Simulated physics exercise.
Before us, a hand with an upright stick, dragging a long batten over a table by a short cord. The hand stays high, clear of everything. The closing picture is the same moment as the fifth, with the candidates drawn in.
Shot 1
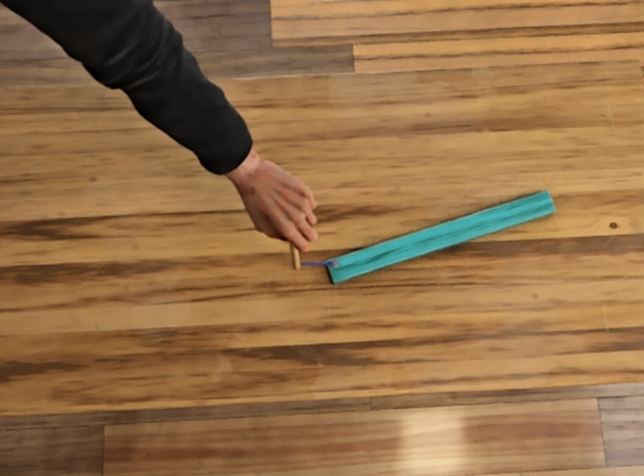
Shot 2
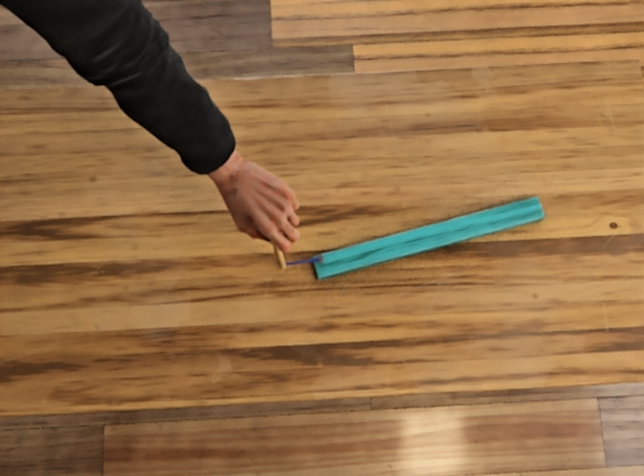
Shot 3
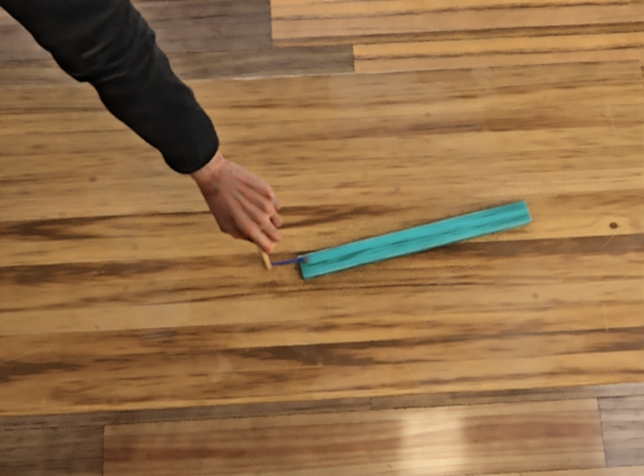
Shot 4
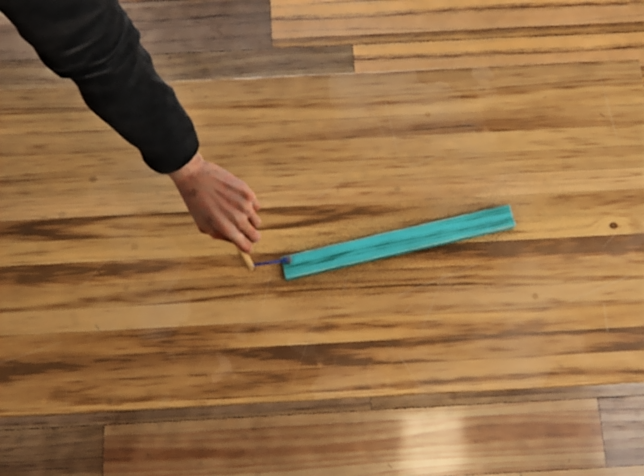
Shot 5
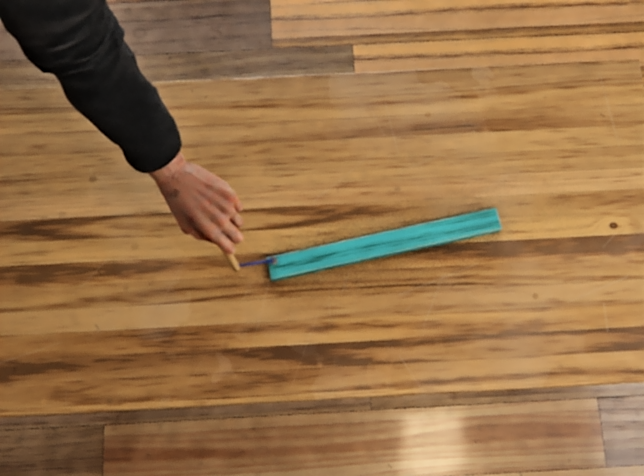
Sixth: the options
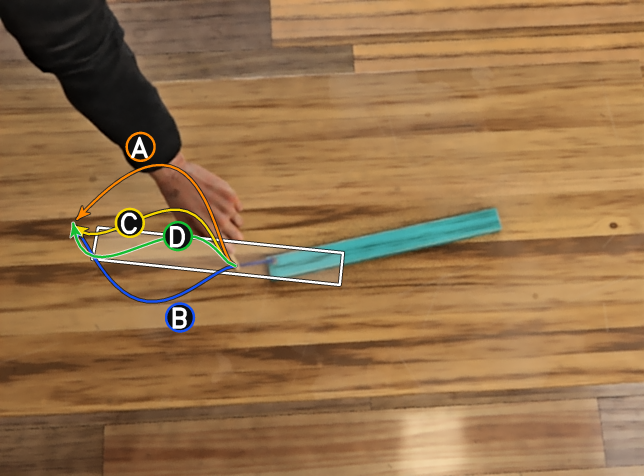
On a striped wooden surface, a hand in a dark sleeve holds a small upright stick joined by a short cord to the left end of a long turquoise batten. The hand moves steadily left, dragging the batten a short way behind it, and the slanted batten turns slightly closer to level.
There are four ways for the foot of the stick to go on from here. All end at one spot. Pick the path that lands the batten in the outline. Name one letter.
Only B brings it into the box.
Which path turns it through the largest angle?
Path B.
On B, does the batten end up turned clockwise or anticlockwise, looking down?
Clockwise.
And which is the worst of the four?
That is A.
On the marked copy, A from (235, 266) via (178, 169) to (77, 219); B from (235, 266) via (138, 300) to (75, 226); C from (235, 266) via (163, 211) to (75, 226); D from (235, 266) via (144, 245) to (73, 224); the outline at (218, 256).
Taking B. A third of the way, foot of the stick (168, 300), middle of the batten (316, 261).
Two thirds of the way, foot of the stick (107, 274), middle of the batten (258, 267).
When it is over, foot of the stick (74, 224), middle of the batten (219, 255); it lies in the outline.
As for the rest, A leaves its middle at (223, 211); C leaves its middle at (223, 231); D leaves its middle at (221, 242).
